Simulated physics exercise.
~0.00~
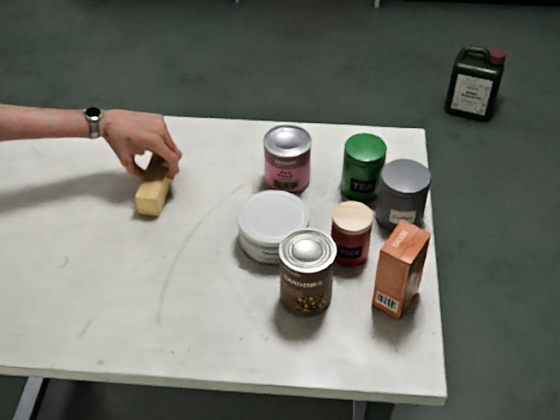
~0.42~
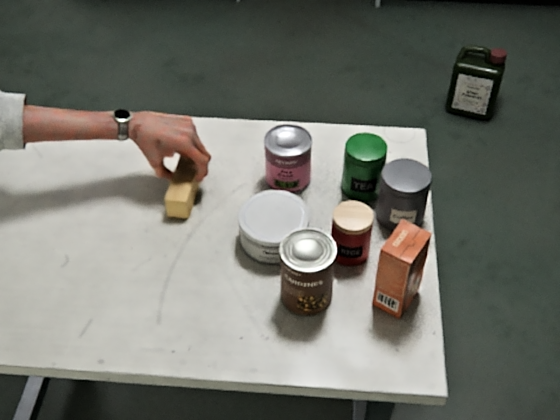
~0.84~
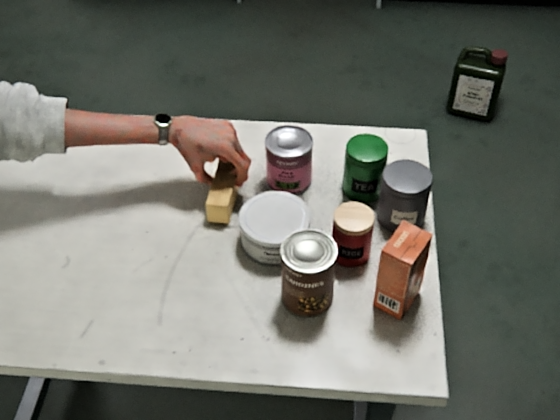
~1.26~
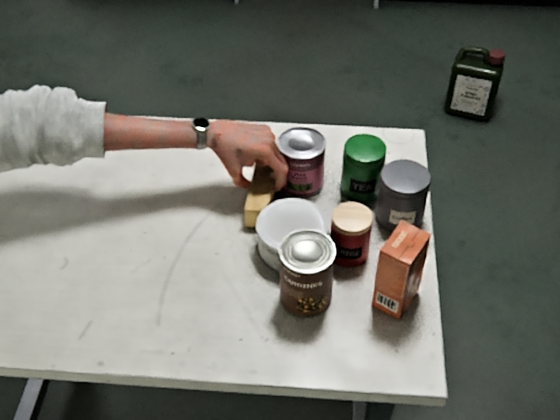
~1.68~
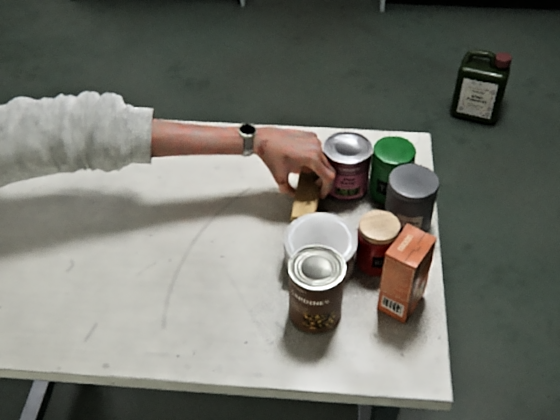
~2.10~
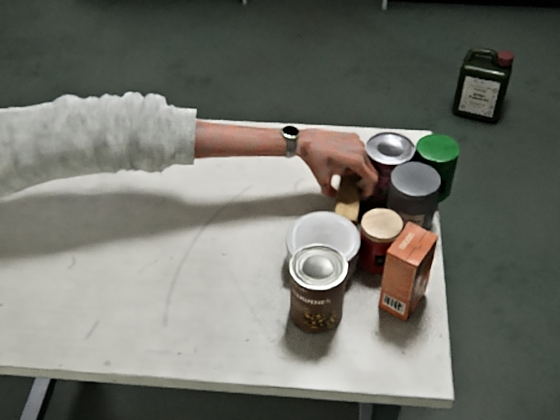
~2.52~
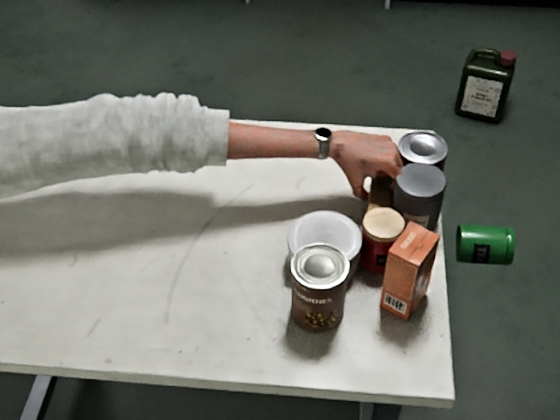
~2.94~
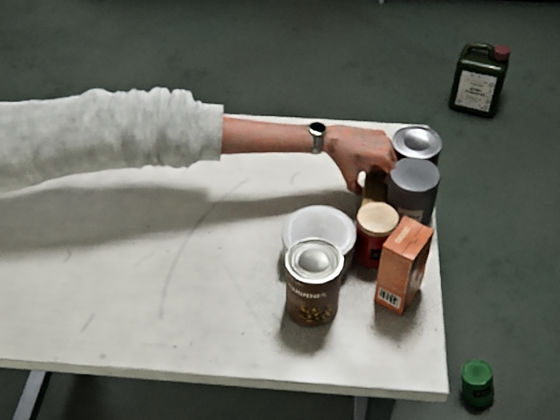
A hand wearing a watch grips a yellowish block on a white table, seen from above at an angle over a dark floor. Toward the right stand a pink tin, green and grey jars, a white tub, a red-labelled jar, a brown tin and an orange carton, with a dark bottle on the floor beyond. The hand slides the block right, nudging the white tub aside and pushing the pink tin into the green jar. The green jar tips off the right edge and drops. It ends upside down on the floor, while the others remain upright on the table.
